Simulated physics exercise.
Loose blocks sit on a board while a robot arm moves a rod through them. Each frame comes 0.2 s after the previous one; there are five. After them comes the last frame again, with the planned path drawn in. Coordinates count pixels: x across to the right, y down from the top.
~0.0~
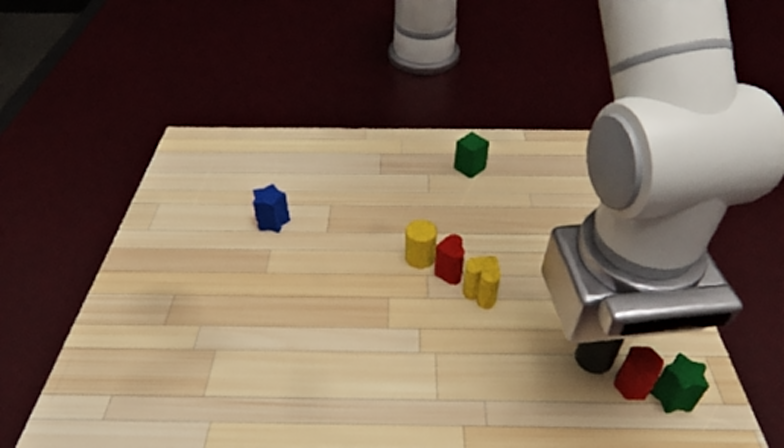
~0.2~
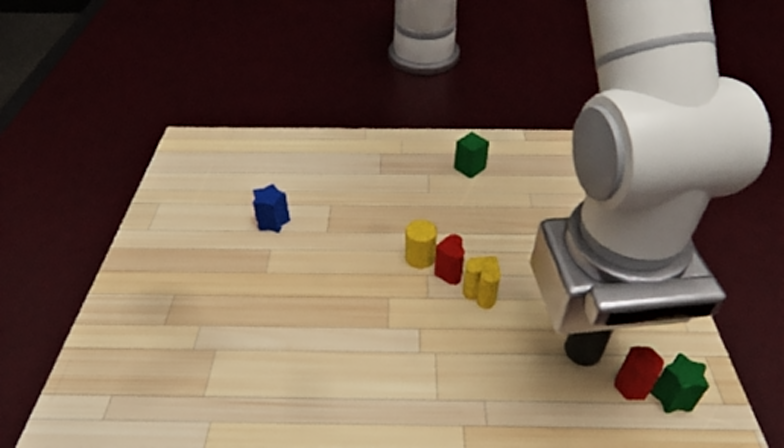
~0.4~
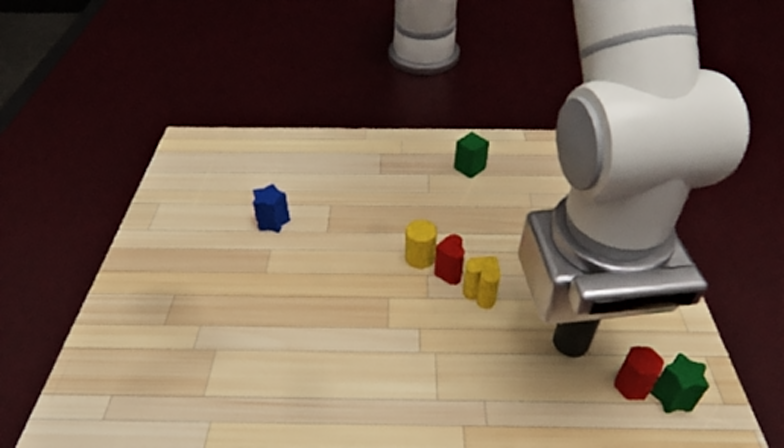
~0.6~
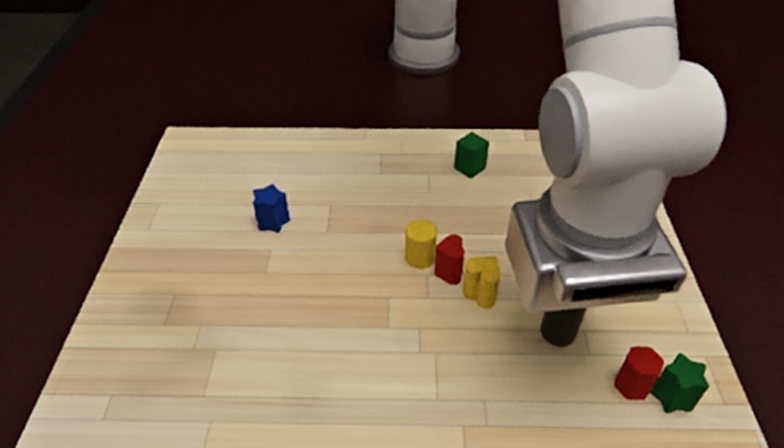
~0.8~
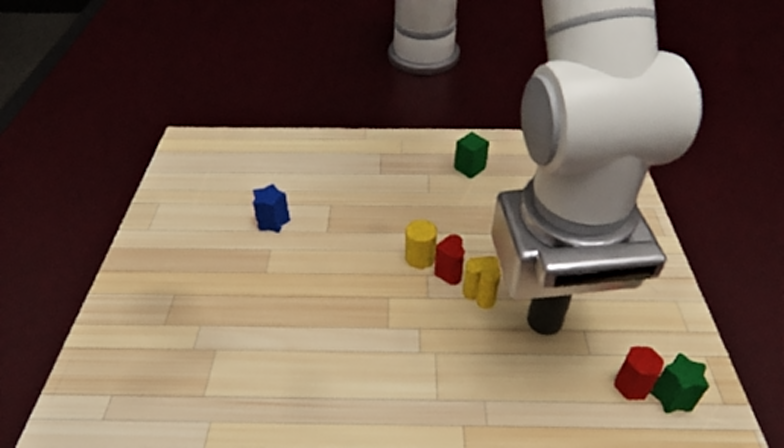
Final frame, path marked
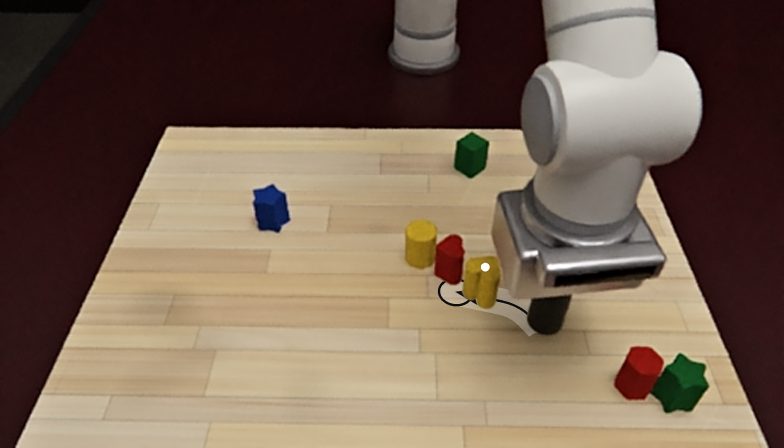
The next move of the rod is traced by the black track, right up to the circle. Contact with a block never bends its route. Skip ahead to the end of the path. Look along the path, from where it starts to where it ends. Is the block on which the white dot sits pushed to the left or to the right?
Answer: Left.
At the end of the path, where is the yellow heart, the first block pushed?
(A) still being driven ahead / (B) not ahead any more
Letter A.
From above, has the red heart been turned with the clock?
Yes
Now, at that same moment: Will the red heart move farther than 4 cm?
No
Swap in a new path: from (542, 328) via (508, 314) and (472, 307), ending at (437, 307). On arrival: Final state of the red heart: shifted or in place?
My prediction: It moves.
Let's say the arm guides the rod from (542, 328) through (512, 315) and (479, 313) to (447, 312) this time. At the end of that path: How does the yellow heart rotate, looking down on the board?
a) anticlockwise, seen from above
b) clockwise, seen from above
Choice b: Clockwise, seen from above.
Path on the board, from (542, 328) through (518, 307) and (487, 298) to (456, 292); the dot is on the yellow heart.
What follows on the original path. Halfway along, rod at (503, 294); yellow heart at (476, 264).
At the end, rod at (456, 284); yellow round block at (408, 216); red heart at (427, 234), turned 65° clockwise; yellow heart at (429, 255), turned 20° clockwise; red hexagonal block in place.
